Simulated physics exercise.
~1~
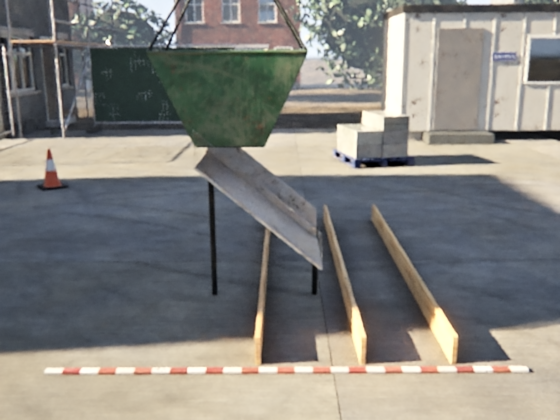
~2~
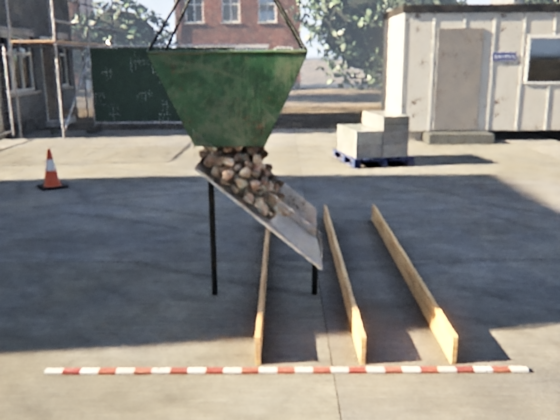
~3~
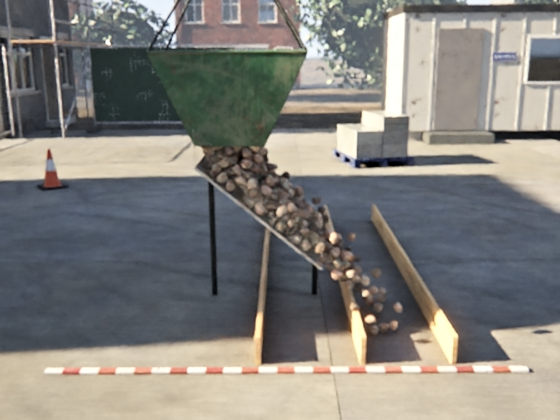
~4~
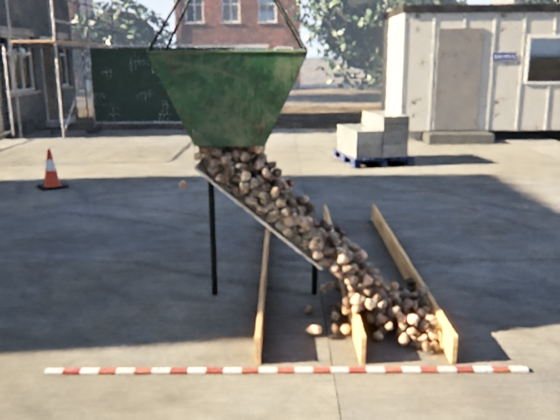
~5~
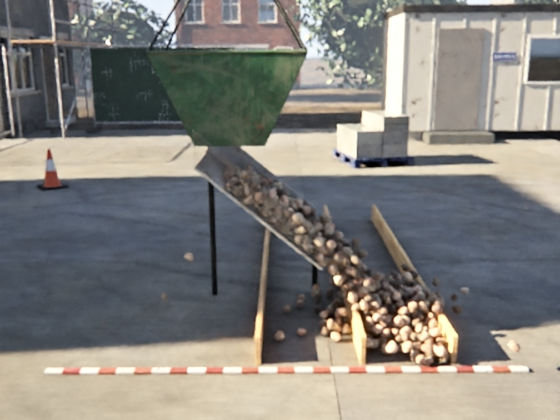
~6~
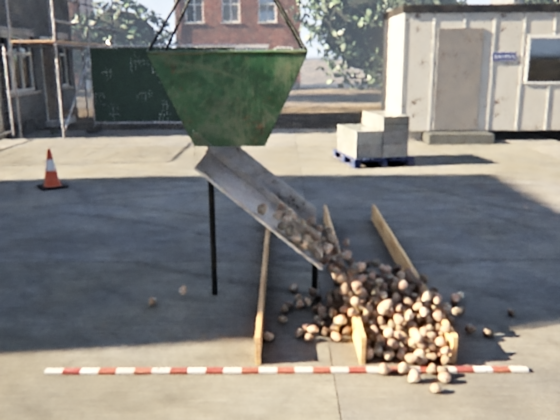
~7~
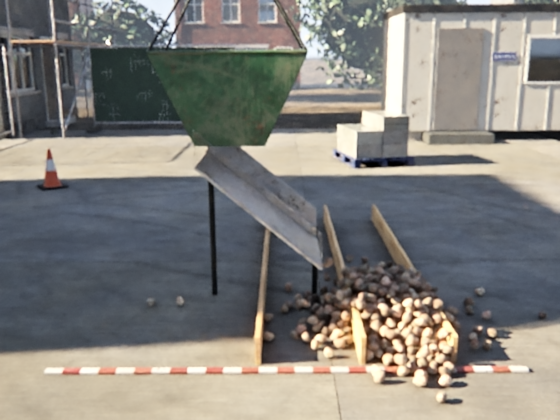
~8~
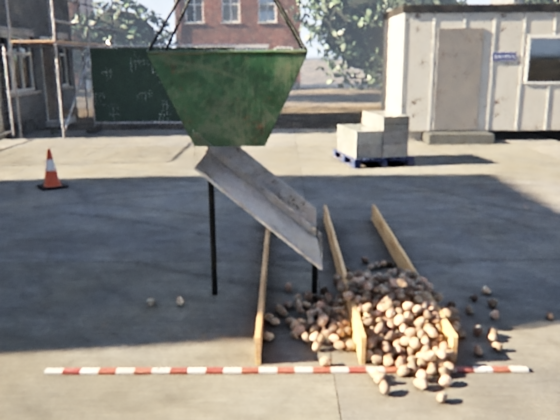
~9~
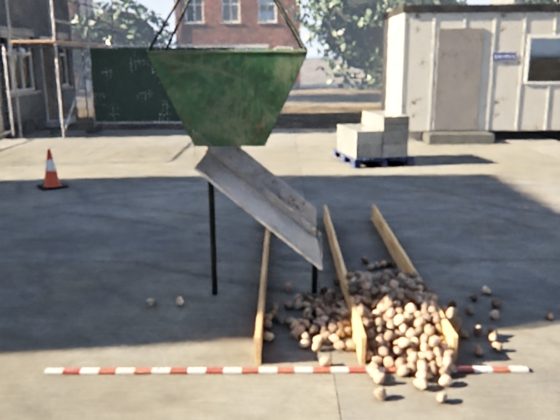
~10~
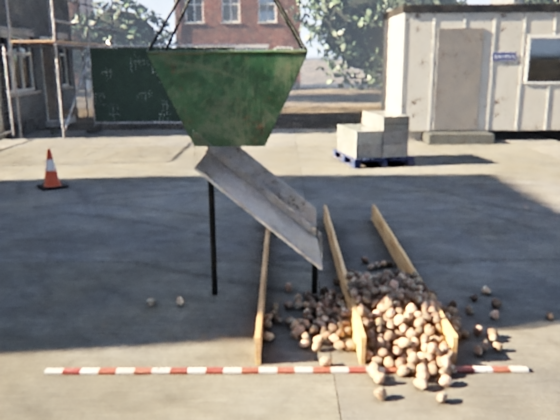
Stones pour from a green skip, slide down a steel slope and settle mostly in the right bay.
